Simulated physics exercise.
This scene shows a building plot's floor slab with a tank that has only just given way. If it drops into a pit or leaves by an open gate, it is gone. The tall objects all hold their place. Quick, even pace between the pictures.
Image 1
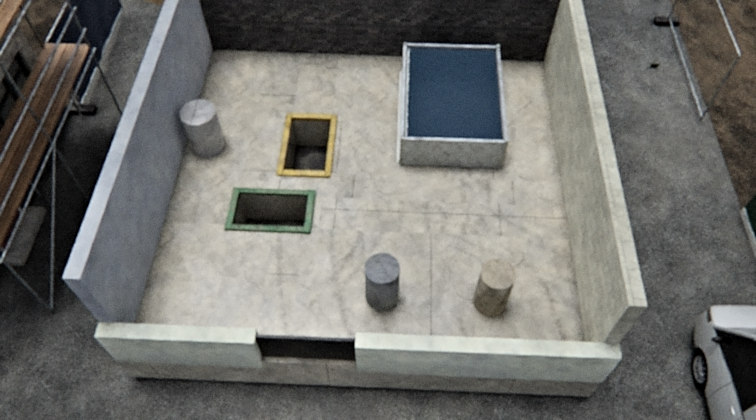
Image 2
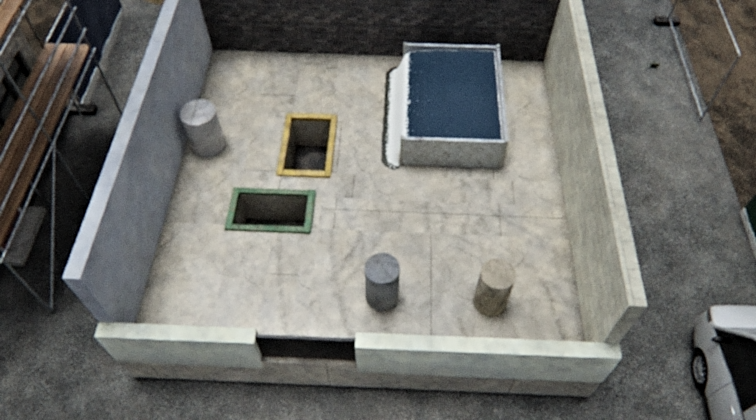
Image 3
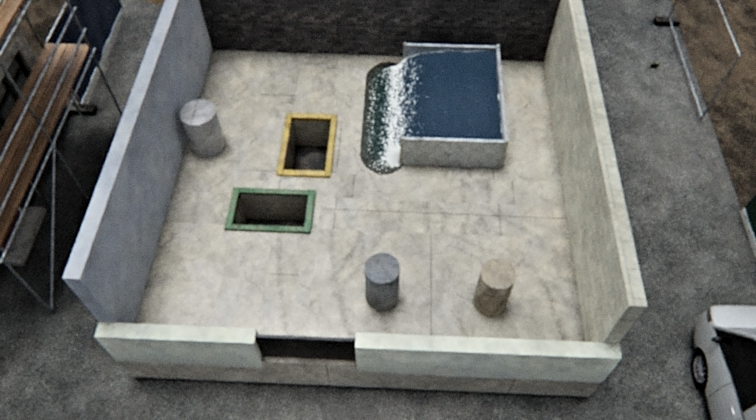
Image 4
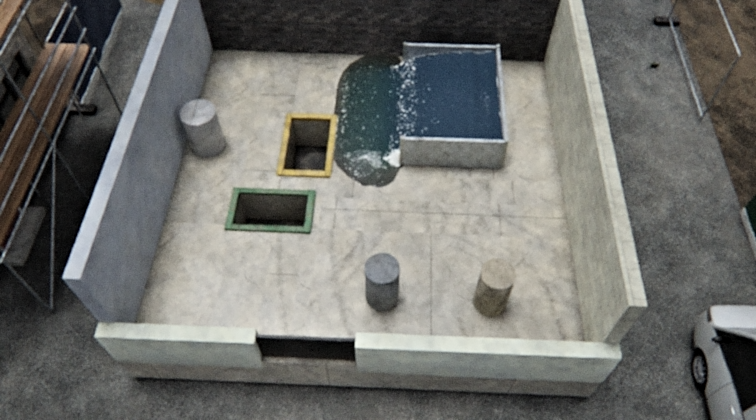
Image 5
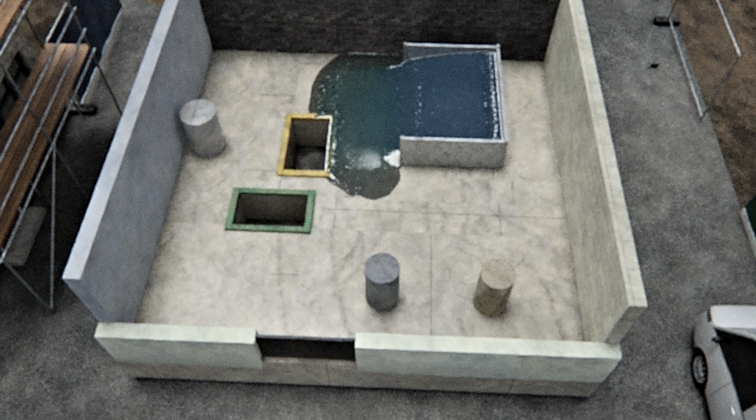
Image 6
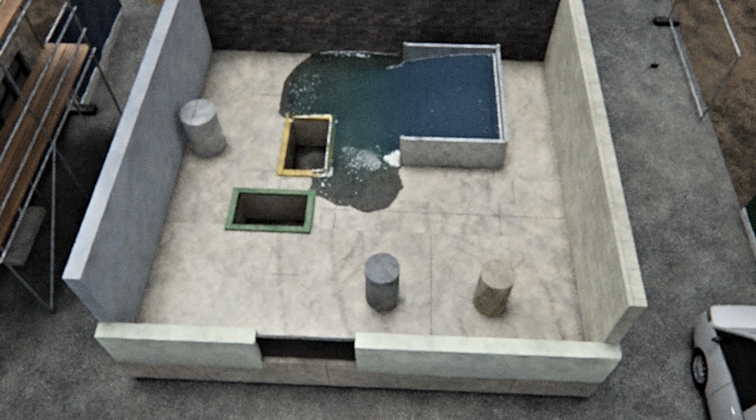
Dark blue water fills an open-sided tank at the upper right of a pale, walled concrete floor slab, seen from a fixed viewpoint high above. A yellow-edged opening and a green-edged one lie left of centre, with three cylinders standing around them and a white vehicle outside at right. The water pours out leftward, spreads across the slab and wets around the yellow frame.
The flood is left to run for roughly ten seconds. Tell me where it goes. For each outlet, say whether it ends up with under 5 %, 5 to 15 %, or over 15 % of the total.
Outcome: Gate: Smaller than five per cent; yellow pit: Greater than fifteen per cent; green pit: Five per cent up to fifteen.
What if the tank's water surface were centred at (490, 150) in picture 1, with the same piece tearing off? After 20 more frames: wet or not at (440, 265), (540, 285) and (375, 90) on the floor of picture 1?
Looking at all three, I'd call them bone dry, bone dry, swamped.
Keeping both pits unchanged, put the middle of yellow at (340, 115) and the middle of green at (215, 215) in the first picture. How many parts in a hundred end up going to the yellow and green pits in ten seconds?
Per cent, approx.: Yellow 40, green 6.
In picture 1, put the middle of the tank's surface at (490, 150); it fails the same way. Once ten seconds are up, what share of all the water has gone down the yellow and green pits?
Estimated shares - yellow: Some 30 in a hundred; green: Some 14 in a hundred.
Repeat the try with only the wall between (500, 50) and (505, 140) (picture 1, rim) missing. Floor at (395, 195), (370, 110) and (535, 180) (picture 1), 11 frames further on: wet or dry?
Well, the first is missed by the spill, the next missed by the spill, the last hit by the spill.
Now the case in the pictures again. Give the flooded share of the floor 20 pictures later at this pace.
That should be about 45 %.
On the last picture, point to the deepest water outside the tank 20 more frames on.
Somewhere close to (193, 124).
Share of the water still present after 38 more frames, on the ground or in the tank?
About 62 %.
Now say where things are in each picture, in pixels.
In the first picture, still water in the open tank at (452, 93).
In the second picture, the front is at (396, 167), out from the gap at (404, 106).
In the third picture, the front is at (384, 171), out from the gap at (404, 108).
In the fourth picture, water pours out at (404, 109) and has run to (364, 180).
In the fifth picture, water pours out at (404, 109) and has run to (335, 181).
In the sixth picture, the front is at (293, 75), out from the gap at (404, 110).
A moment on, water covers 30 % of the floor; the gate 0 %, the yellow pit 10 %, the green pit 0 %.
Next, water covers 35 % of the floor; the gate 0 %, the yellow pit 18 %, the green pit 1 %.
Then, water covers 45 % of the floor; the gate 0 %, the yellow pit 23 %, the green pit 2 %.
Later, water covers 60 % of the floor; the gate 0 %, the yellow pit 32 %, the green pit 6 %.
In the end, water covers 85 % of the floor; the gate 0 %, the yellow pit 35 %, the green pit 9 %.
